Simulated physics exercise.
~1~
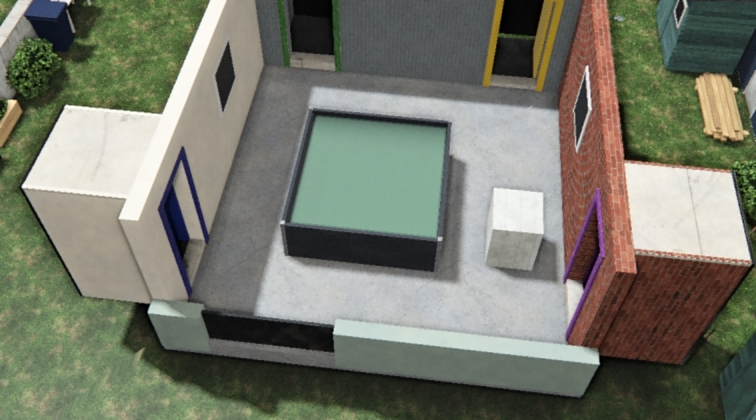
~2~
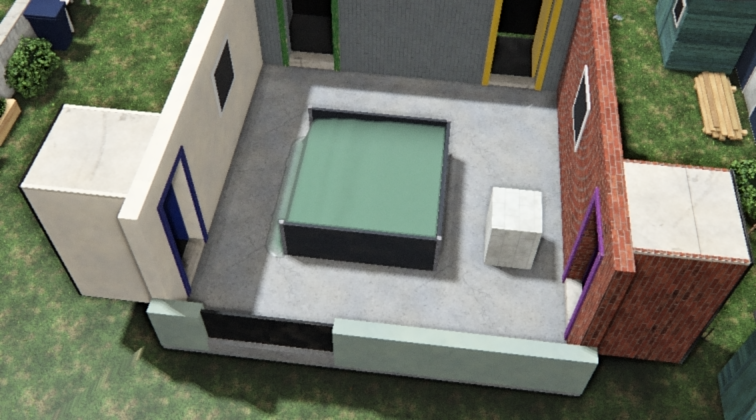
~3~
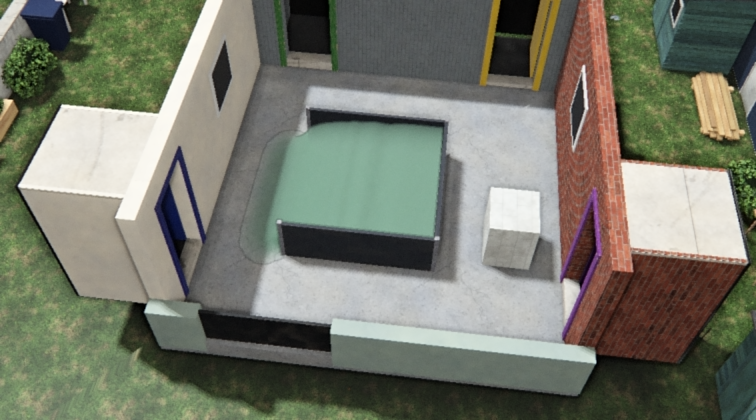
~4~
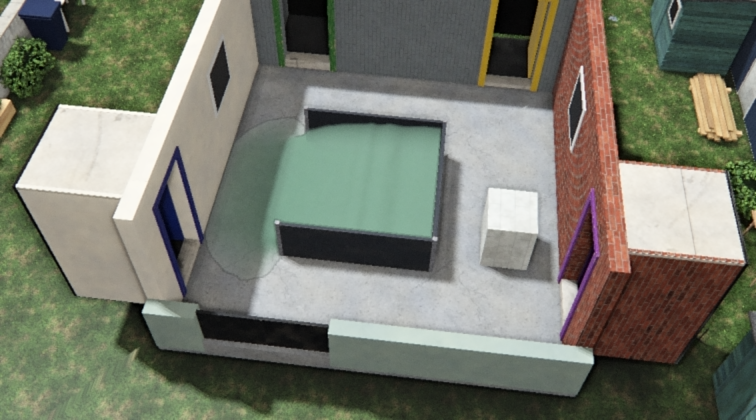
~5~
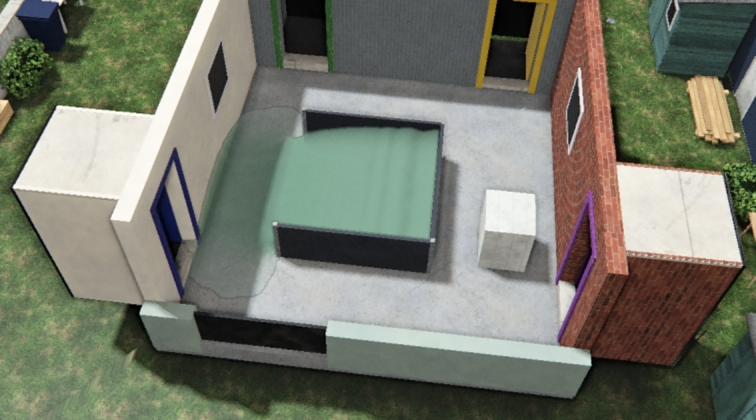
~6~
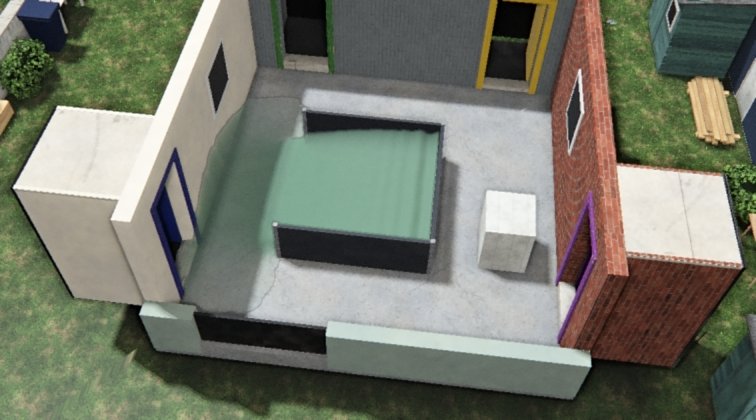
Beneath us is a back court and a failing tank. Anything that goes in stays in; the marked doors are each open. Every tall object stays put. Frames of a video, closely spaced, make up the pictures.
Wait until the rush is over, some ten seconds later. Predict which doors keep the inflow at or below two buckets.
Prediction: The green door goes above, the blue door goes above, the purple door goes above, the yellow door goes above.
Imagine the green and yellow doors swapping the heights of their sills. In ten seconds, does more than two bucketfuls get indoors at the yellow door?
Yellow stays within the limit.
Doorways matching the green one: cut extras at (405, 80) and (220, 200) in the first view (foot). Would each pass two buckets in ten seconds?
First: Remains below. Second: Gets beyond it.
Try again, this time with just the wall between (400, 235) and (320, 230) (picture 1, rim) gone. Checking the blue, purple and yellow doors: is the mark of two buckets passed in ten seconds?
The blue exceeds the limit, the purple exceeds the limit, the yellow exceeds the limit.
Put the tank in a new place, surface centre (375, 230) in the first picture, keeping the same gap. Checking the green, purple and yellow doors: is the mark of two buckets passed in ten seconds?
Result: Green door tops the limit, purple door stays inside the limit, yellow door tops the limit.
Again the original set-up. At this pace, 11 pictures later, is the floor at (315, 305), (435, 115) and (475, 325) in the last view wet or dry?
As listed, the points end up soaked, high and dry and high and dry.
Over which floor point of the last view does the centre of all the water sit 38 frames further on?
Somewhere around (385, 204) in the last view.
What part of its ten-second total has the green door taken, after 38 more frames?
Working it through, I arrive at 100 %.
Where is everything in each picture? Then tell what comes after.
The first picture shows still water in the tank at (371, 173).
In the second picture, the front is at (281, 255), out from the gap at (301, 183).
In the third picture, water pours out at (299, 186) and has run to (259, 259).
In the fourth picture, water pours out at (297, 187) and has run to (242, 274).
In the fifth picture, the front is at (203, 281), out from the gap at (295, 189).
In the sixth picture, the front is at (183, 296), out from the gap at (295, 190).
A moment on, water covers 25 % of the floor; the green door not reached, the blue door over two buckets in, the purple door not reached, the yellow door not reached.
Next, water covers 40 % of the floor; the green door over two buckets in, the blue door far over two buckets in, the purple door not reached, the yellow door not reached.
Then, water covers 80 % of the floor; the green door far over two buckets in, the blue door far over two buckets in, the purple door wet at the sill, nothing in, the yellow door wet at the sill, nothing in.
Later, water covers 95 % of the floor; the green door far over two buckets in, the blue door far over two buckets in, the purple door over two buckets in, the yellow door under two buckets in.
In the end, water covers 100 % of the floor; the green door far over two buckets in, the blue door far over two buckets in, the purple door far over two buckets in, the yellow door far over two buckets in.
